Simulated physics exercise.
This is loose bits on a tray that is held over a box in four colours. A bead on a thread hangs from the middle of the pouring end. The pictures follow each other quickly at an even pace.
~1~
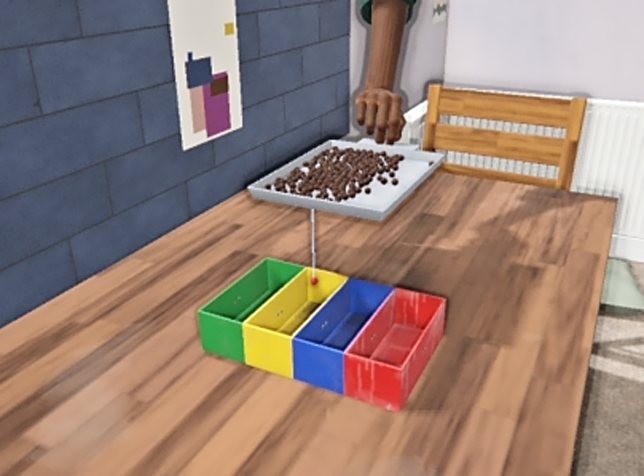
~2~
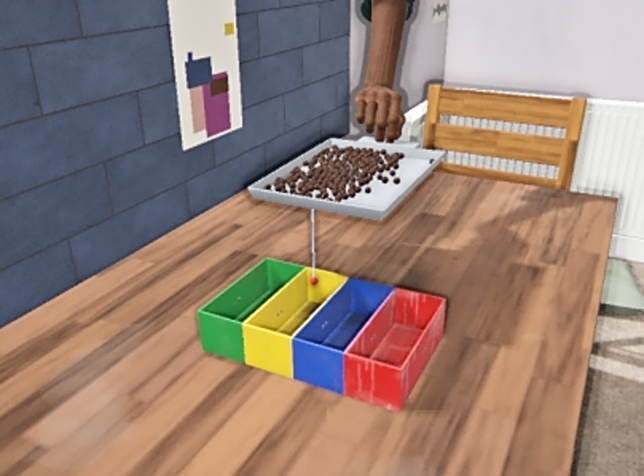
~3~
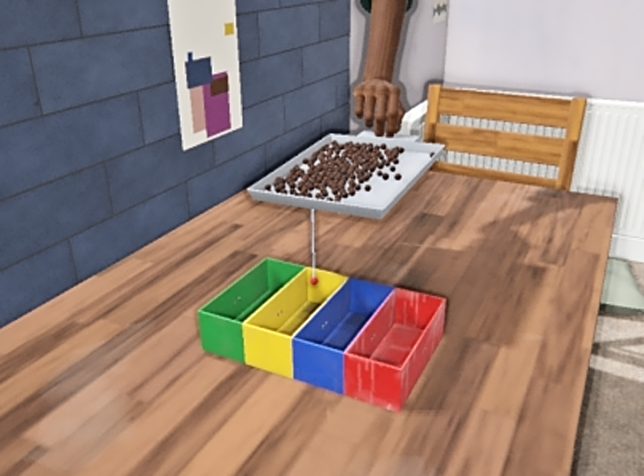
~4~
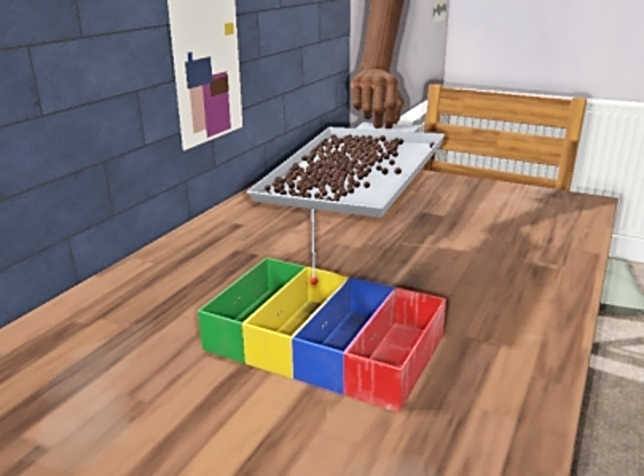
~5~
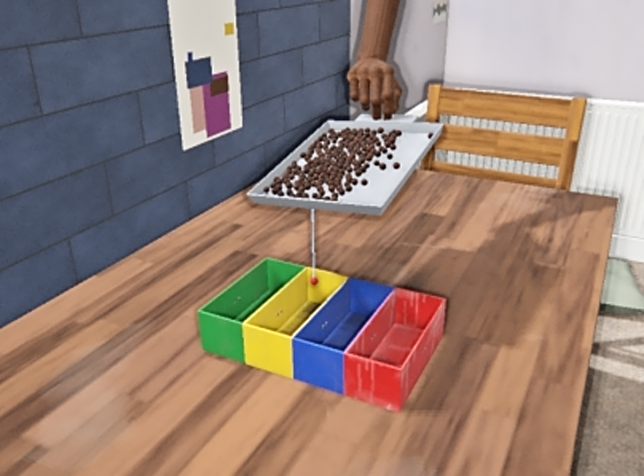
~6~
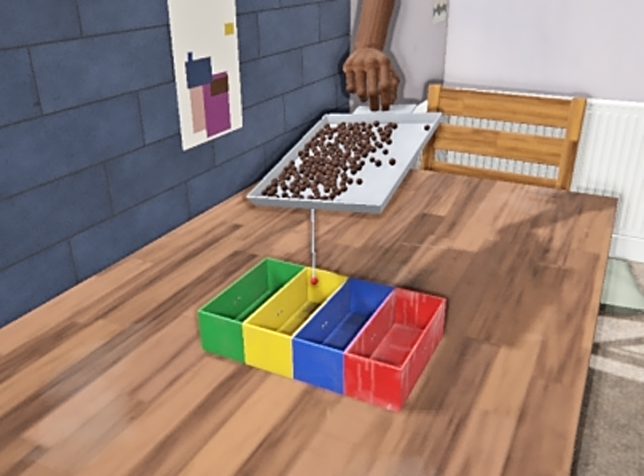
A grey tray of chocolate balls tilts gradually, its far side rising and its near left corner sitting lowest, while the brown balls slide and roll toward the near left. A hand stays close behind the tray, lifting slightly, and a red bead hangs still on its thread above a box with green, yellow, blue and red cells. The steady, raised view shows a wooden table, dark blue wall, poster and chair.
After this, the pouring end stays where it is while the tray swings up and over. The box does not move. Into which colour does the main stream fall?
Fullest: The green cell.
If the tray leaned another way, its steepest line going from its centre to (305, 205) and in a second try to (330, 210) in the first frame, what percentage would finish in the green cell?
The first gives 50 %, the second 10 %.
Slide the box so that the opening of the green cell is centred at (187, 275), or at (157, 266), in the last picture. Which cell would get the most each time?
At the first place yellow, at the second the cell in blue.
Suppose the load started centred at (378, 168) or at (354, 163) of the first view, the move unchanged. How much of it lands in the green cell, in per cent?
First some 70, then 70 per cent.
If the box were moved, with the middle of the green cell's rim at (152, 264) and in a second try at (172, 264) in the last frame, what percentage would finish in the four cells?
Near 100 % and 100 %.
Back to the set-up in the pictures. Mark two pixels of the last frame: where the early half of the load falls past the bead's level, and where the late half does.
The first part at (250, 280); the rest at (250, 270).
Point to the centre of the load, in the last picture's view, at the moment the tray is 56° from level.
Roughly at (272, 197).
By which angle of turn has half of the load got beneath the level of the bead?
Roughly 70°.
Soon, tray tipped steeply; about two thirds on the tray; a small part in the green cell; a stray few in the yellow cell; about a quarter falling or outside the box.
A while on, tray tipped right over; a stray few on the tray; about two thirds in the green cell; a small part in the yellow cell; about a quarter falling or outside the box.
Towards the end, tray tipped past a quarter turn; about two thirds in the green cell; a small part in the yellow cell; about a quarter falling or outside the box.
Finally, tray tipped past a quarter turn; about two thirds in the green cell; a small part in the yellow cell; none in the red cell; none in the blue cell; about a quarter outside the box.
